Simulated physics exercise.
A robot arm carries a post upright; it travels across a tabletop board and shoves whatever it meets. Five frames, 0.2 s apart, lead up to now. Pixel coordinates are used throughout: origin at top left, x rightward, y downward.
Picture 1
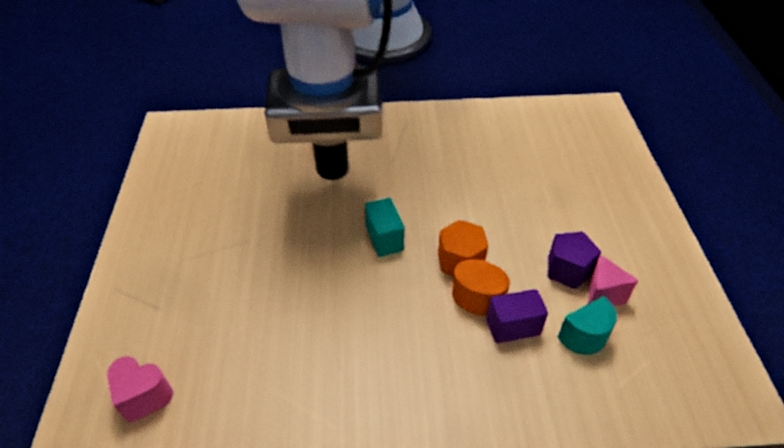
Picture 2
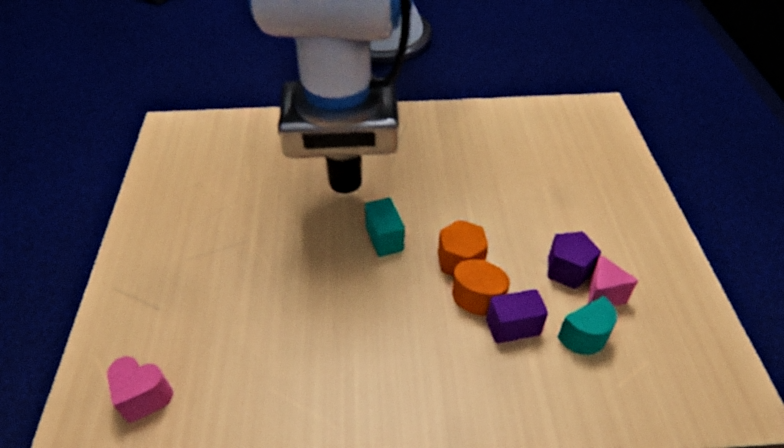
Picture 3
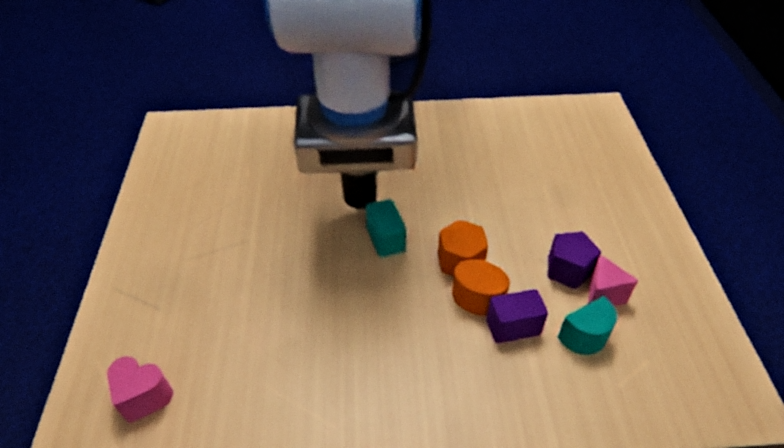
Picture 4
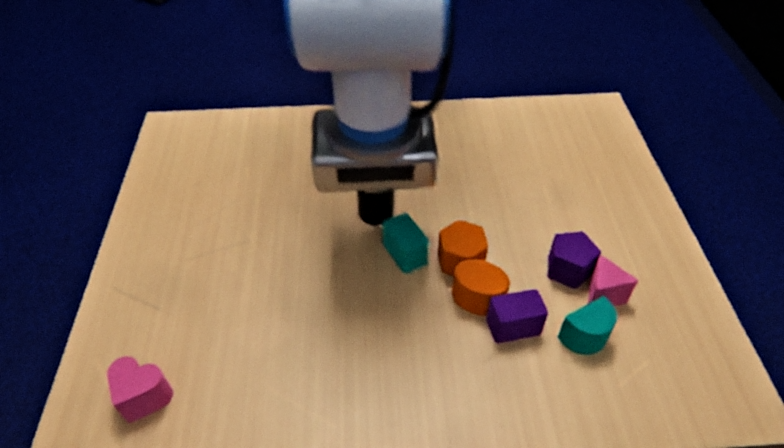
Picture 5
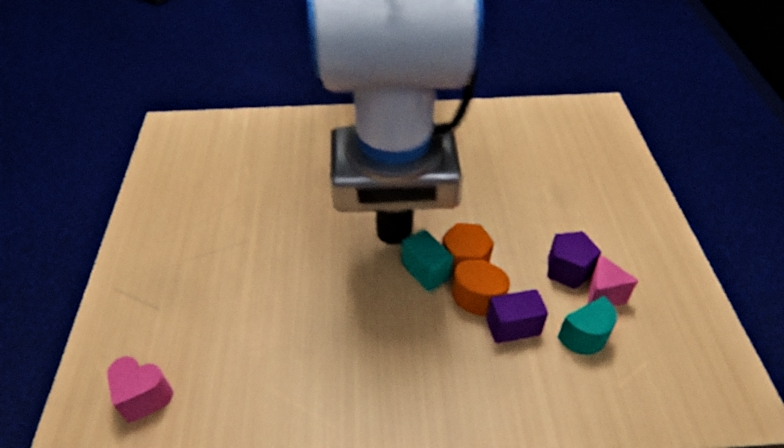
A robot arm with a dark post at its tip moves down and to the right over a pale wooden board, seen from above by a still camera. Orange, purple, teal and pink blocks sit toward the right, with a pink heart at lower left. The post reaches a teal block near the middle and pushes it right and downward, turning it, against the orange blocks, nudging the six-sided one slightly.
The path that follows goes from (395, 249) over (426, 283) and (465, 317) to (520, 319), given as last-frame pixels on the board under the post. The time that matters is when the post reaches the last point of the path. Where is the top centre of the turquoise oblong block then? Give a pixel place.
Around (552, 271).
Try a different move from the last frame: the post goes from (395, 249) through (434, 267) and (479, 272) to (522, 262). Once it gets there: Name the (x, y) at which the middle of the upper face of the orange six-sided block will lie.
Roughly at (552, 218).
What follows on the original path. One third of the way, post at (427, 267); turquoise oblong block at (471, 273), turned 40° anticlockwise; orange six-sided block at (476, 241), turned 25° anticlockwise; orange elliptical block at (522, 288), turned 20° clockwise; purple oblong block at (541, 323).
Two thirds of the way, post at (468, 301); turquoise oblong block at (514, 284), turned 100° anticlockwise; orange six-sided block at (476, 241), turned 25° anticlockwise; orange elliptical block at (564, 285), turned 50° clockwise; purple oblong block at (542, 324).
At the end, post at (525, 303); turquoise oblong block at (552, 271), turned 150° anticlockwise; orange six-sided block at (476, 241), turned 25° anticlockwise; orange elliptical block at (592, 277), turned 75° clockwise; purple oblong block at (563, 331), turned 45° clockwise; purple five-sided block at (589, 238), turned 30° anticlockwise.
